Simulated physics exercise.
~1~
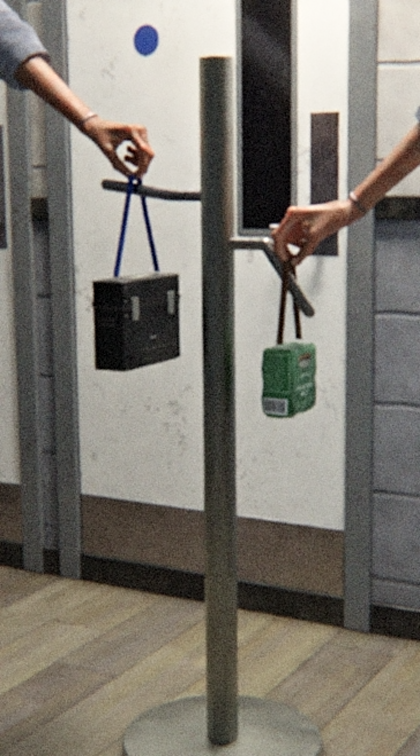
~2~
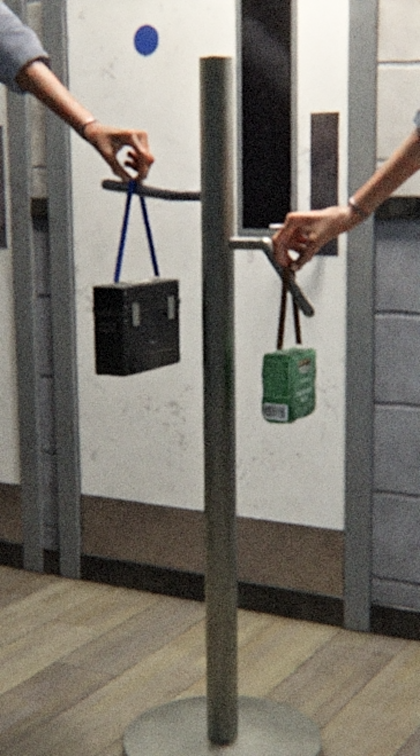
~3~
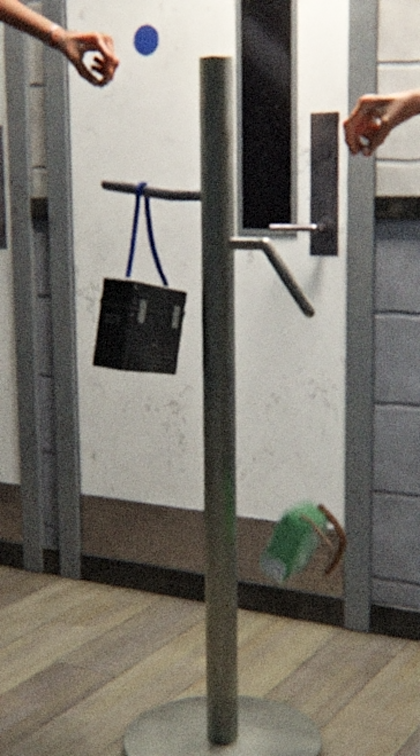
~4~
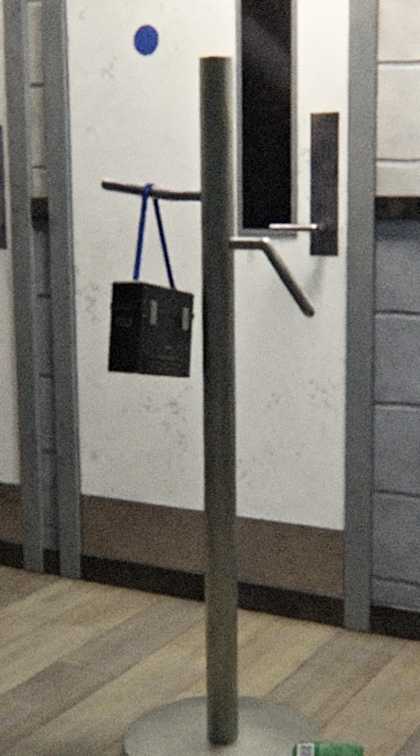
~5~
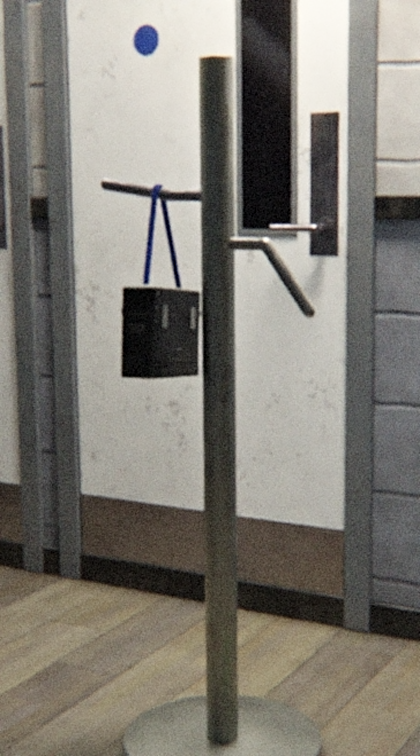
A black case on a blue loop and a green pouch on a brown loop are held by two hands at the pegs of a grey metal stand, seen from a still view before a white door and grey wall. The hands lower them slightly, the case on the left peg and the pouch on the downward-bent right one. Then both hands let go and draw back. The pouch drops, tipping as it falls, and lands on its side by the round base before passing out of view. The case tilts, slides a little right along its peg, and stays hanging.
